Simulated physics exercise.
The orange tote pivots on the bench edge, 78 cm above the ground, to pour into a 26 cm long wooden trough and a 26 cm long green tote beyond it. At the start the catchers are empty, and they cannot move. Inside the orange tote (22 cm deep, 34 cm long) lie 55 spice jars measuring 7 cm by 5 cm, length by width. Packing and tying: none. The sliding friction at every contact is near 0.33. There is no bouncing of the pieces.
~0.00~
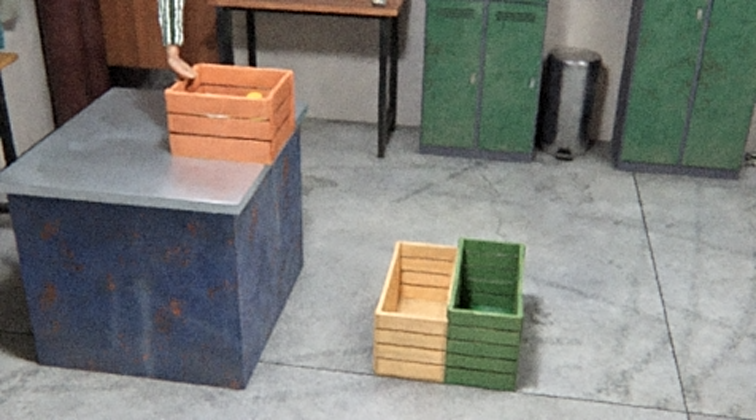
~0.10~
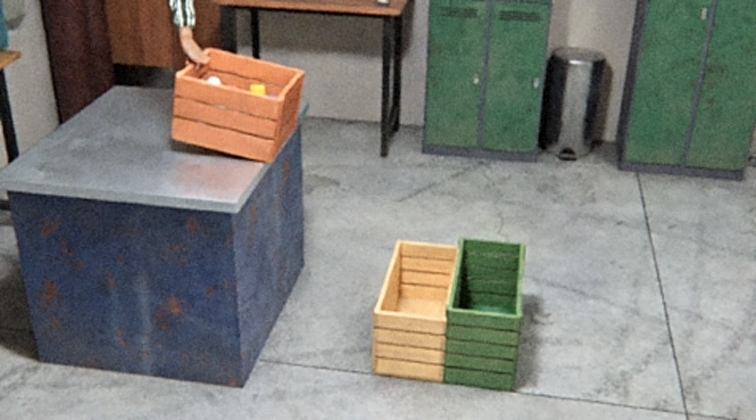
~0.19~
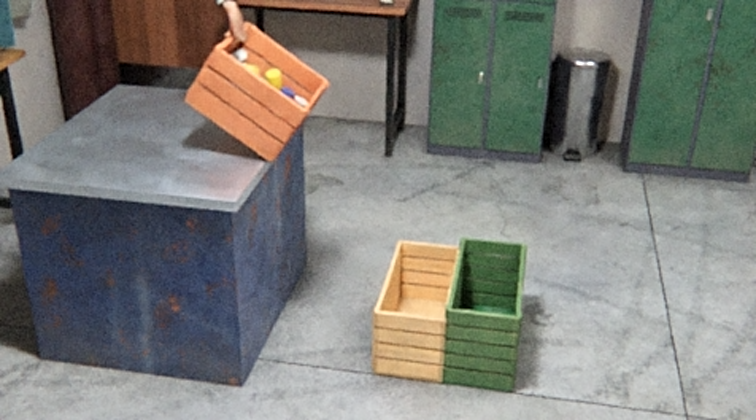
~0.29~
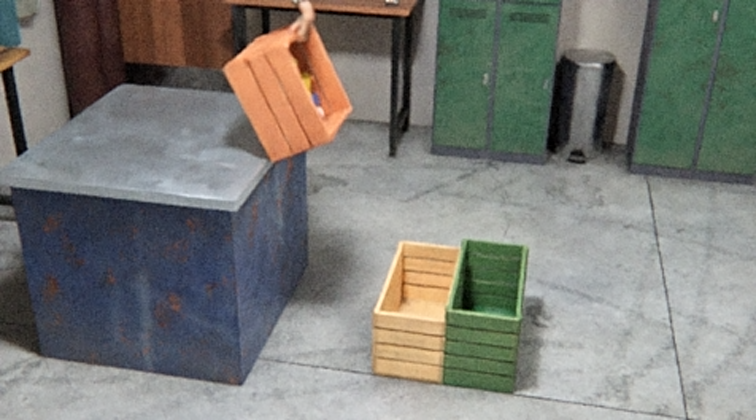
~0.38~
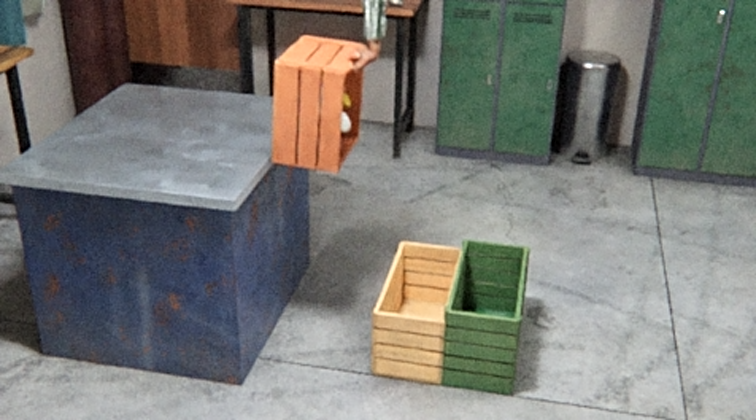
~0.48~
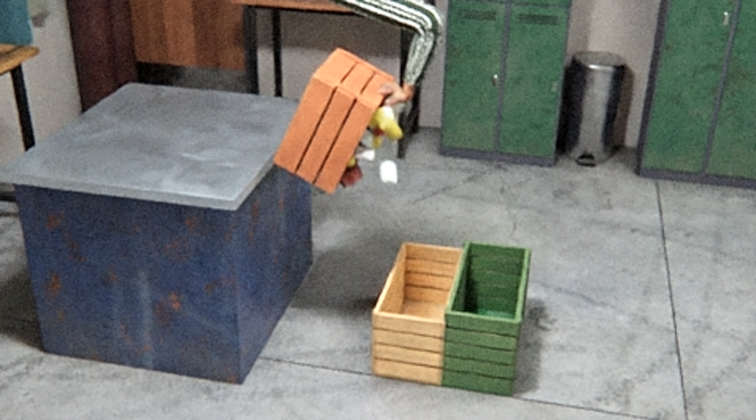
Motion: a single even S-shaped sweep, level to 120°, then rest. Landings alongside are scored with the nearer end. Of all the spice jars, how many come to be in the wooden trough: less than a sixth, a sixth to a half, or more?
The share in the wooden trough is more than half.
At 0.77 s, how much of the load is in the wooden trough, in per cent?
Roughly 35 percent.
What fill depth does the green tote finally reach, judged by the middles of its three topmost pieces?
5 cm or so.
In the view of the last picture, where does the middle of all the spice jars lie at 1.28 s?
I'd place it about (438, 330) in the last view.
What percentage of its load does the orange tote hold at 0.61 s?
Roughly 20 percent.
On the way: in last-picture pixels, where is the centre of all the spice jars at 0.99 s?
At about (431, 327).
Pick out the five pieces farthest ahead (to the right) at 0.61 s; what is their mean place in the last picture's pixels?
Around (457, 223) in pixels.
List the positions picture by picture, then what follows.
In the first picture (we follow the rim corner now nearest the camera), orange tote at (265, 99); wooden trough at (444, 320); tilt 0°; nothing out yet.
Orange tote at (276, 99); tilt 10°, in the second picture.
Orange tote at (303, 109); tilt 34°, in the third picture.
Orange tote at (329, 136); tilt 64°, in the fourth picture.
Orange tote at (338, 169); tilt 94°, in the fifth picture.
Orange tote at (334, 190); wooden trough at (441, 322); tilt 115°; 12 out, the lowest jar at (354, 171), in the sixth picture.
After 0.61 s, tilt 120°; 10 still in the orange tote and 45 in the air.
After 0.77 s, tilt 120°; 3 still in the orange tote, 19 in the wooden trough, 16 in the green tote, 1 on the ground short of the wooden trough and 16 in the air.
After 0.99 s, tilt 120°; 32 in the wooden trough, 16 in the green tote, 2 on the ground short of the wooden trough and 5 in the air.
When it is over (at 1.28 s), 35 in the wooden trough, 16 in the green tote and 4 on the ground short of the wooden trough. Asked share, 35 of 55, 64 per cent.
